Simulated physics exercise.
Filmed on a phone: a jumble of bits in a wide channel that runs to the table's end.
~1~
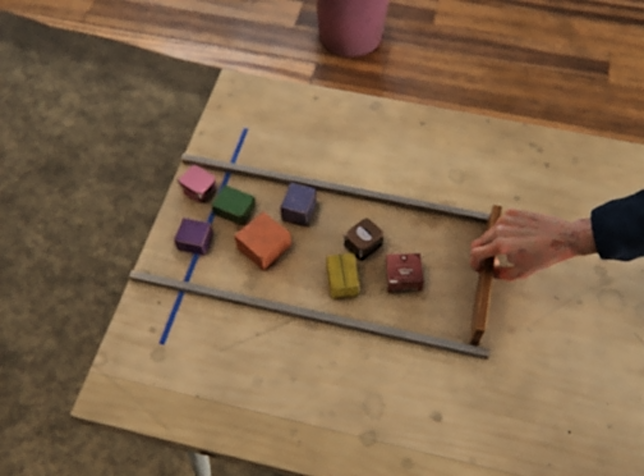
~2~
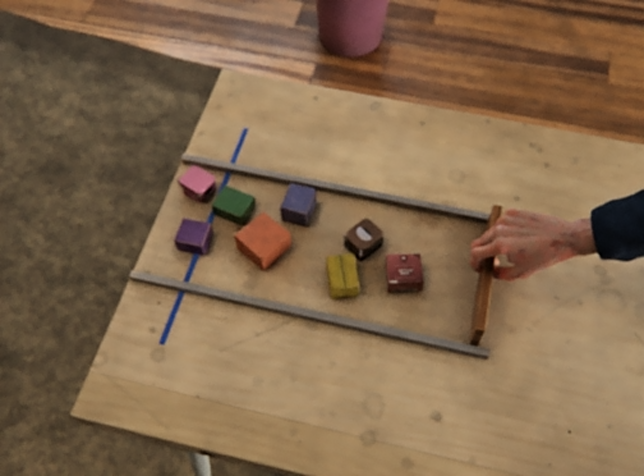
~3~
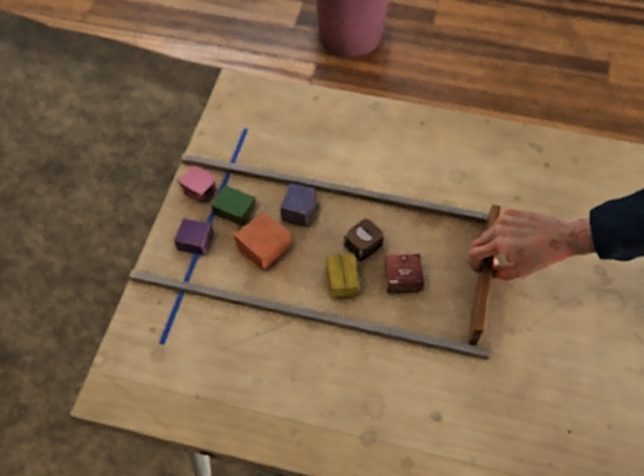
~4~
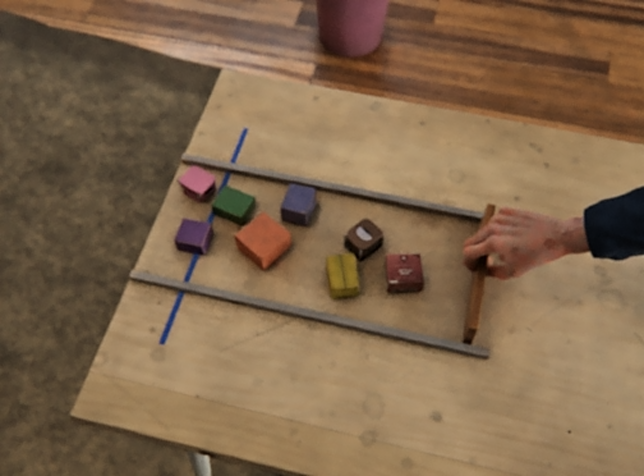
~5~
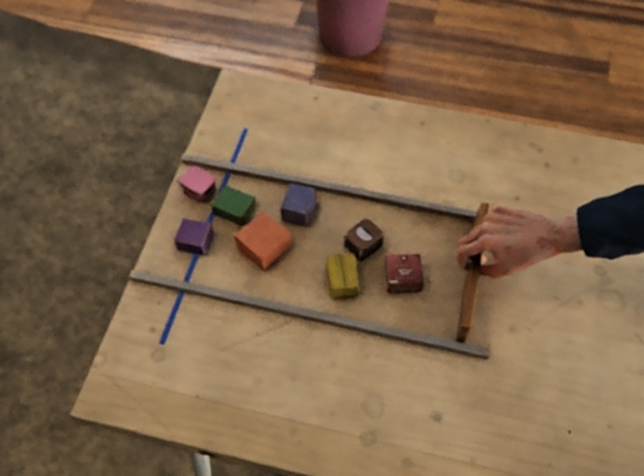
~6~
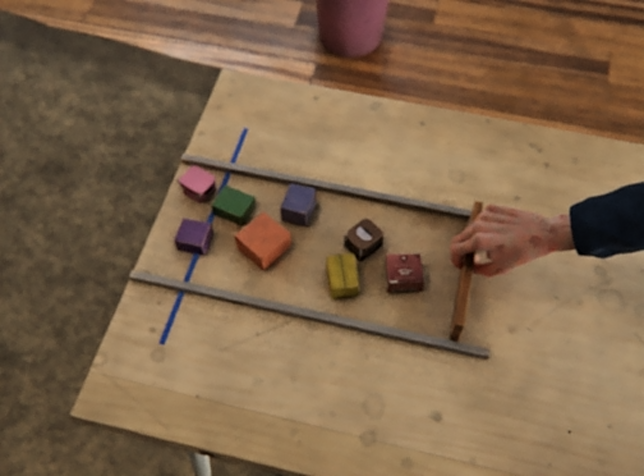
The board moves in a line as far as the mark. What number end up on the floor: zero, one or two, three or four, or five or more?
Outcome: The number that fall off is three or four.
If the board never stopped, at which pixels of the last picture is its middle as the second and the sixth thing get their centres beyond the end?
About (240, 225), then (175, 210).
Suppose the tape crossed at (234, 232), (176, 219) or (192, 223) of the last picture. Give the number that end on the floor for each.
It would be 2, 5 and 5.
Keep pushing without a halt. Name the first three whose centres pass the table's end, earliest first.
In order: The pink case, then the purple block, then the green block.
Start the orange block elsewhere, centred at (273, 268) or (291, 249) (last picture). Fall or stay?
The orange block is kept; holds on.
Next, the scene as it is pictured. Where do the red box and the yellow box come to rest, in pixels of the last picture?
First (189, 223), then (173, 258).
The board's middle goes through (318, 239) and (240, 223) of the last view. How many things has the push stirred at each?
At the one place 5, at the other 8.
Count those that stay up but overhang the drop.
That would be 2.
A little later, none off yet; pink case at rest near (198, 185); purple block at rest near (194, 237); green block at rest near (234, 205).
When it is over, the number that fall off is three or four; down, green block, purple block and pink case.
